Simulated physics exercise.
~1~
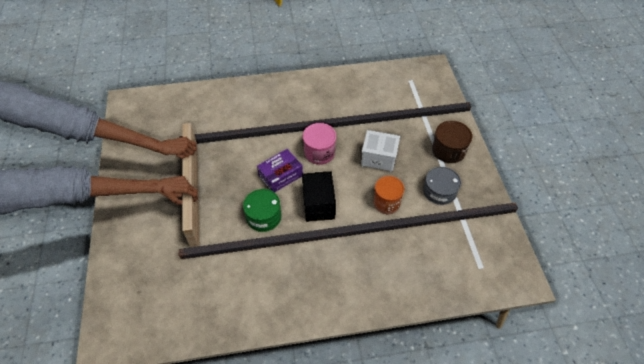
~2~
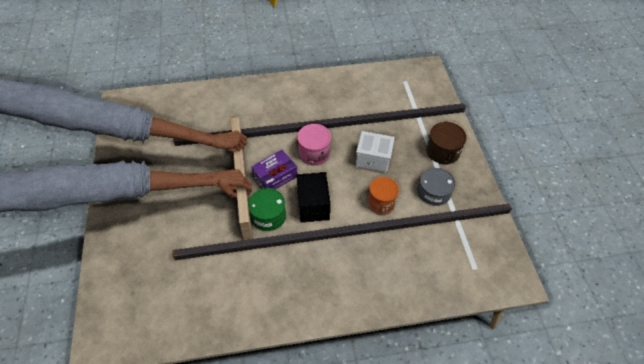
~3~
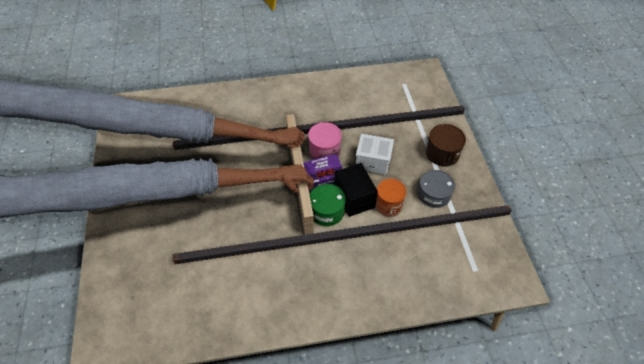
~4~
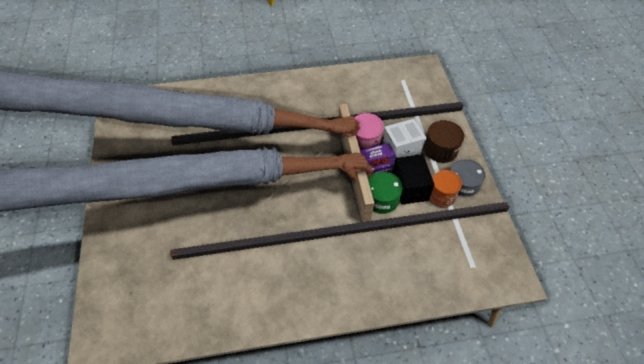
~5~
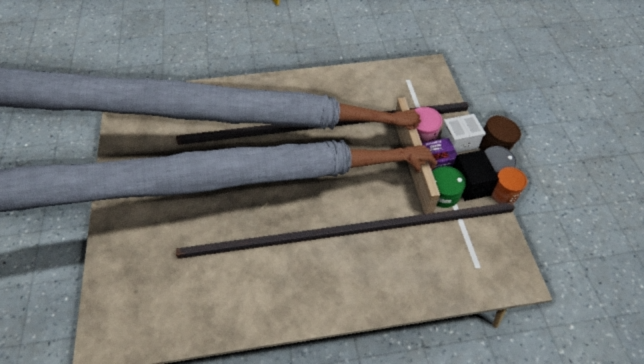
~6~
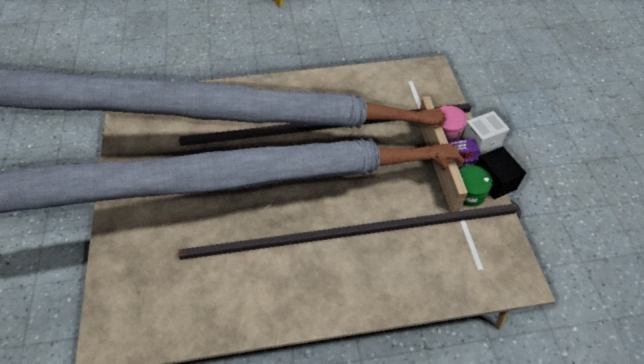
On a board laid over a grey tiled floor, two hands slid a wooden plank to the right between dark rails, bunching tubs and boxes together and pushing them past a white line until the orange, grey and brown ones dropped off the end.
